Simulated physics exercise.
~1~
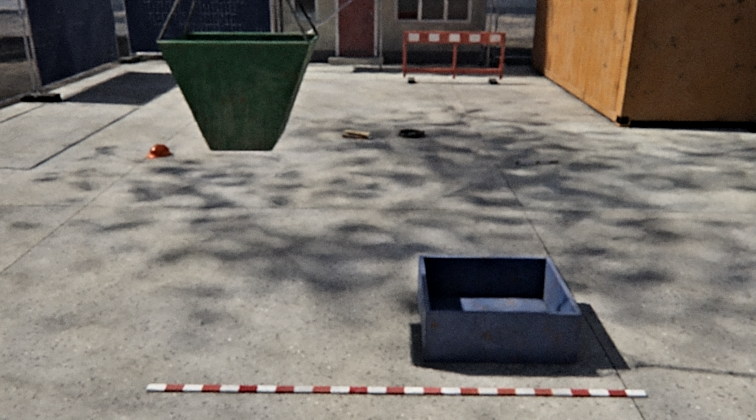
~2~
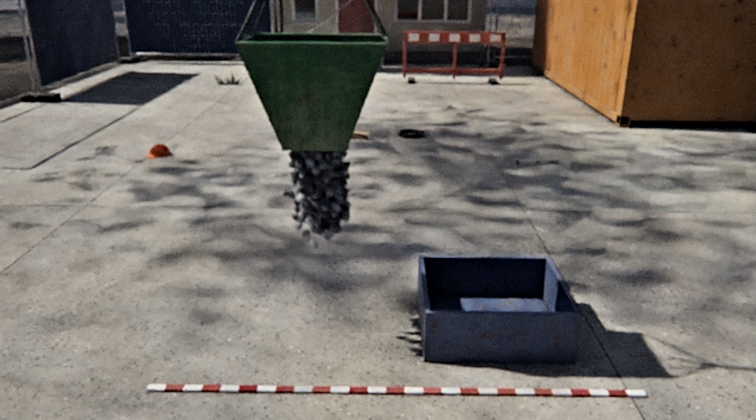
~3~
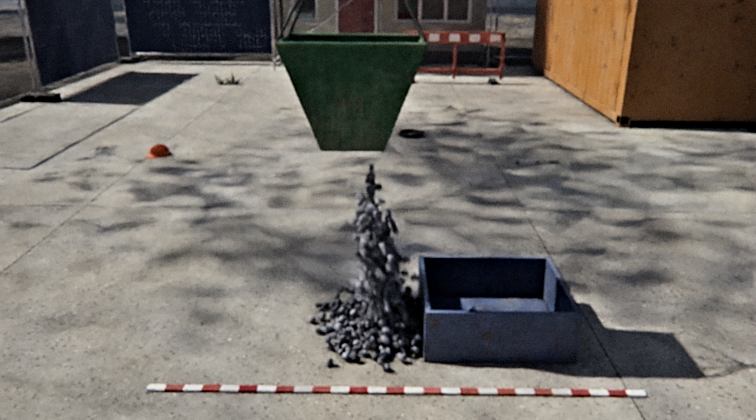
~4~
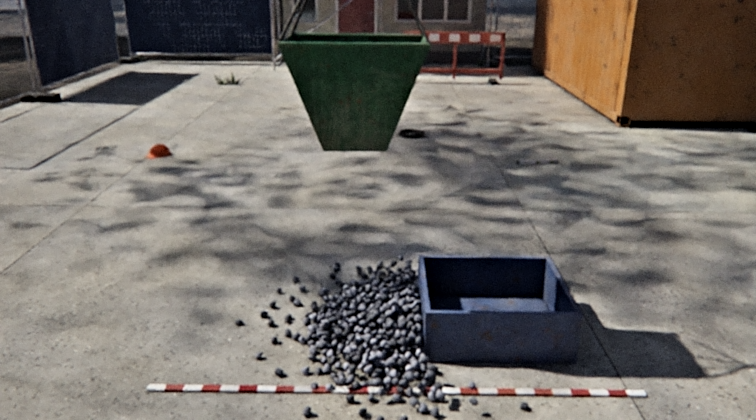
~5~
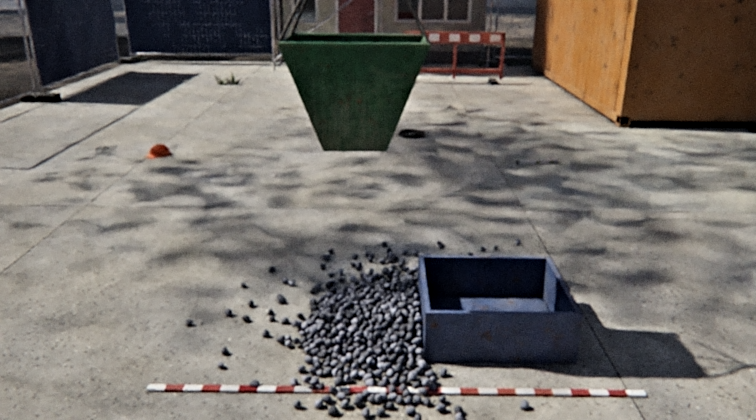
A green skip swings right and drops grey stones, which pile up left of the bin.
